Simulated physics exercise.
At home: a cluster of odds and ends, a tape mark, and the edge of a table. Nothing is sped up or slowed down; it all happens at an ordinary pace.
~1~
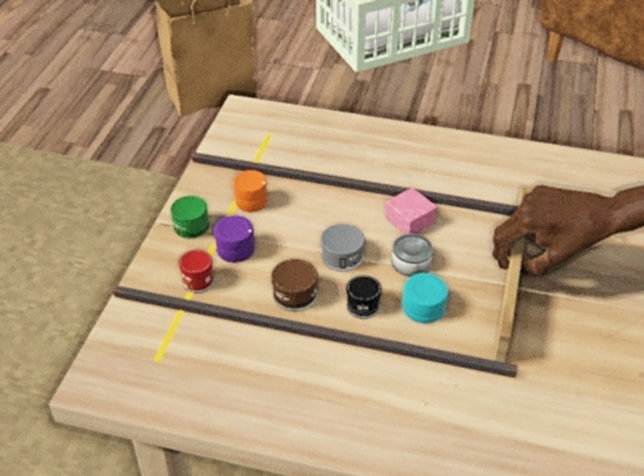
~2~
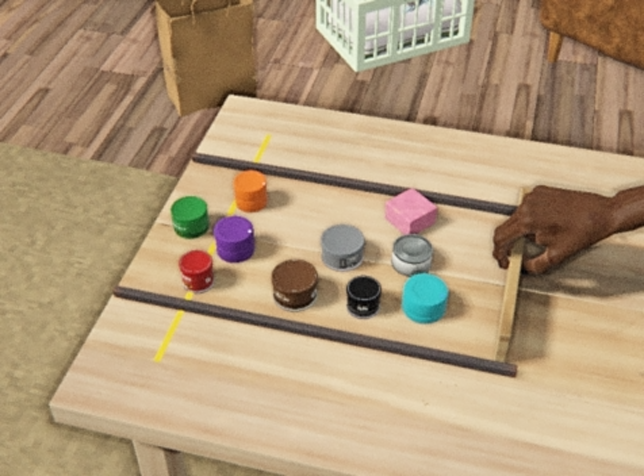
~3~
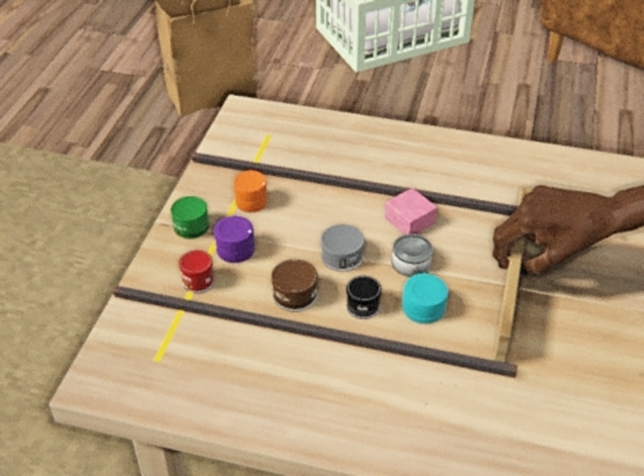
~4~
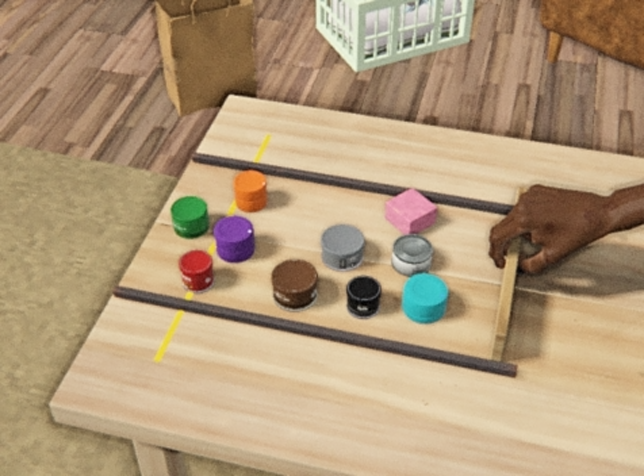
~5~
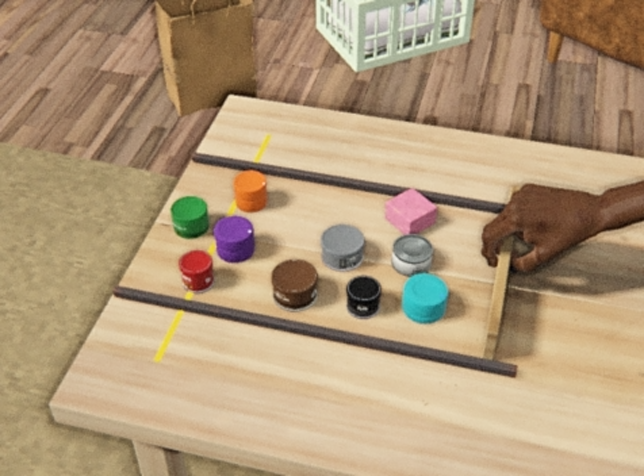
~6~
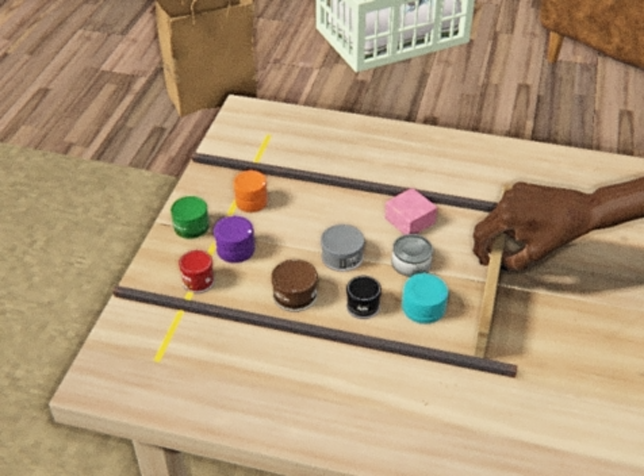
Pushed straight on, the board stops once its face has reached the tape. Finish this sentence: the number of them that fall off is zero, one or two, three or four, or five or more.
The number of them that fall off is three or four.
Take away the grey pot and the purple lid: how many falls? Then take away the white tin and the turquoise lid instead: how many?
That gives 1 for the first pair taken away and 1 for the second.
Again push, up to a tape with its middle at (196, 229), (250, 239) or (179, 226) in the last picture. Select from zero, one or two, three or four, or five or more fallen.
First 5 or more, then no fall at all, and last 5 or more.
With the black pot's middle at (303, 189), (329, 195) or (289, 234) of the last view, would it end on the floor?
Place by place, it holds on; stays on; is kept.
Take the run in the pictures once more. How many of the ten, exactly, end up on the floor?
3, precisely.
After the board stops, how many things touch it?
At rest, 4 are in contact.
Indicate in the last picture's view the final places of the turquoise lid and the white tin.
In the last picture, roughly (186, 250) and (206, 216).
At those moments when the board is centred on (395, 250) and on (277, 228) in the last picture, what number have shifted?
So 6, and at the other place 9.
Soon after, none off yet; green tub at rest near (190, 218); red tin at rest near (197, 272); orange lid at rest near (251, 192).
In the end, the number that fall off is three or four; gone, purple lid, red tin and green tub.
